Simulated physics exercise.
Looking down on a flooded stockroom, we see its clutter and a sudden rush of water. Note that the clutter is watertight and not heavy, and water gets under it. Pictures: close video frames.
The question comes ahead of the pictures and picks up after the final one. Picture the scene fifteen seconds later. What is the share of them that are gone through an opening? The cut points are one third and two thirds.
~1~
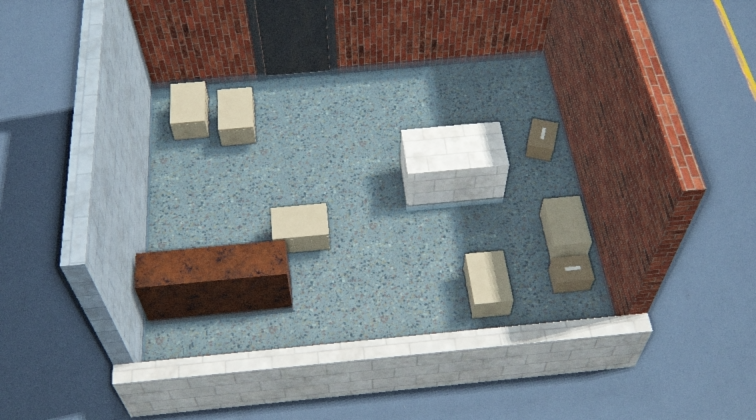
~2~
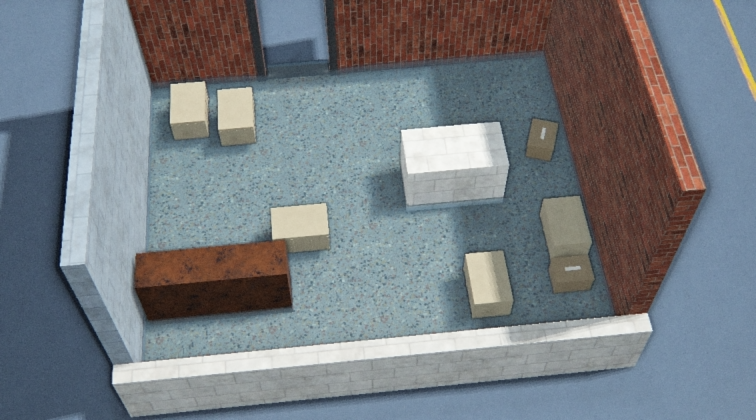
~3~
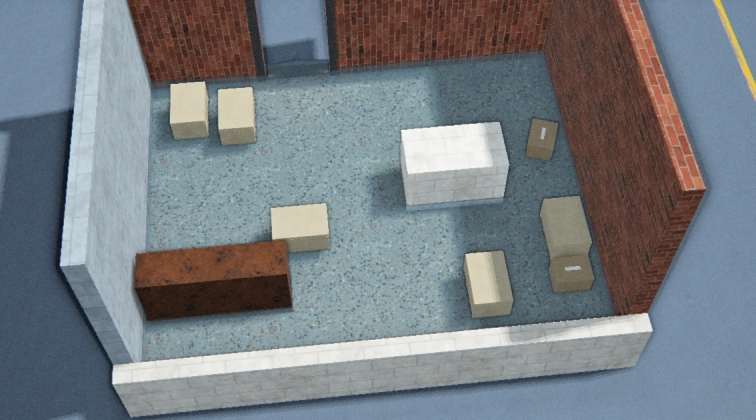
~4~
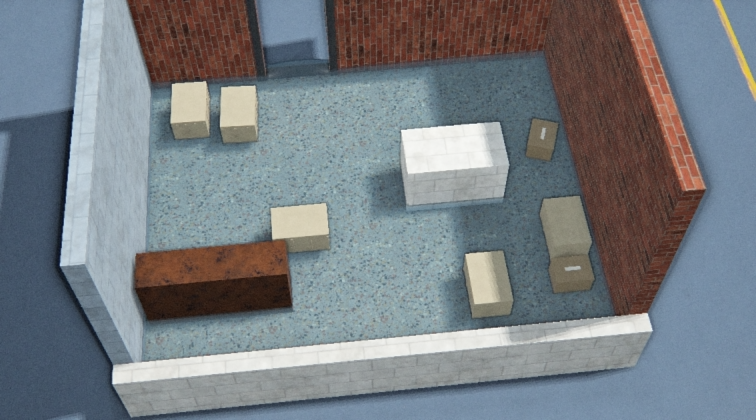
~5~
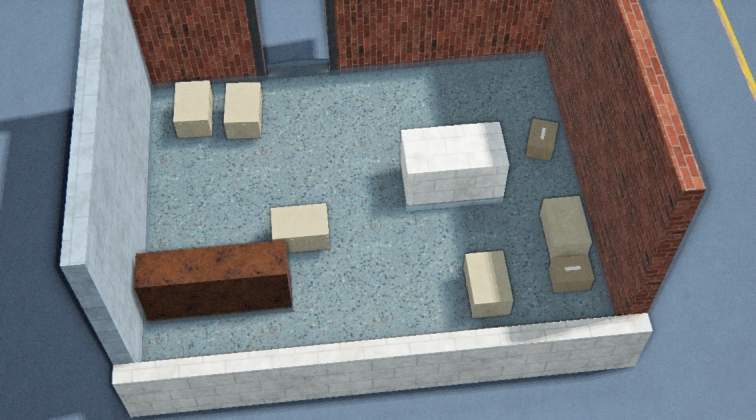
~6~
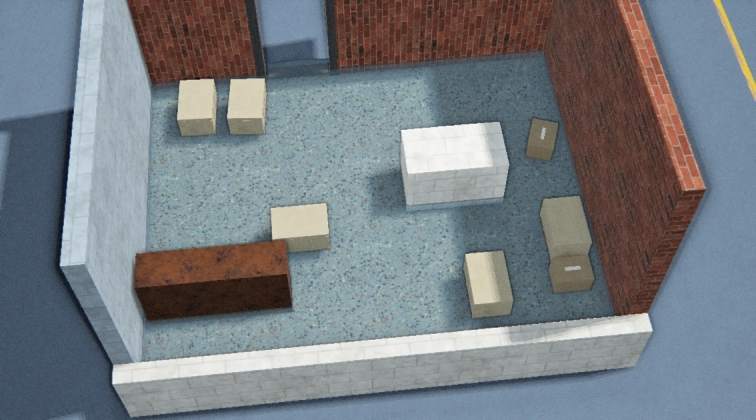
It comes out short of a third.
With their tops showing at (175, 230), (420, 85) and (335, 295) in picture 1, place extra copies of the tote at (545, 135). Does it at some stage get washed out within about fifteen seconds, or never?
Lab note - results by position: Retained, exited, retained.
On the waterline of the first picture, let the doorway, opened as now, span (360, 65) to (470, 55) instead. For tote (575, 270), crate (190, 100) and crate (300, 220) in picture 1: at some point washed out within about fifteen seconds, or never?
Object one: Remains; object two: Remains; object three: Remains.
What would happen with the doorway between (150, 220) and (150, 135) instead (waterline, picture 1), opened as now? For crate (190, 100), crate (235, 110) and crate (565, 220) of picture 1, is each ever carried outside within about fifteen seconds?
First exits, second exits, third never exits.
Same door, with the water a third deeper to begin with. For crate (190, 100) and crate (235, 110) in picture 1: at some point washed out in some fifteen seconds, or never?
First object: Carried off; second object: Carried off.
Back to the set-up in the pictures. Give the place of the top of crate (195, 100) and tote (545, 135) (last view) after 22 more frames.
(270, 75) and (515, 110), approximately.
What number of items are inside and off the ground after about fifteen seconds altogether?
It adds up to 5.
A moment on, 0 of 7 are out; 7 afloat.
Next, 1 of 7 are out; 6 afloat.
Later, 1 of 7 are out; 6 afloat.
In the end, 2 of 7 are out; 5 afloat.
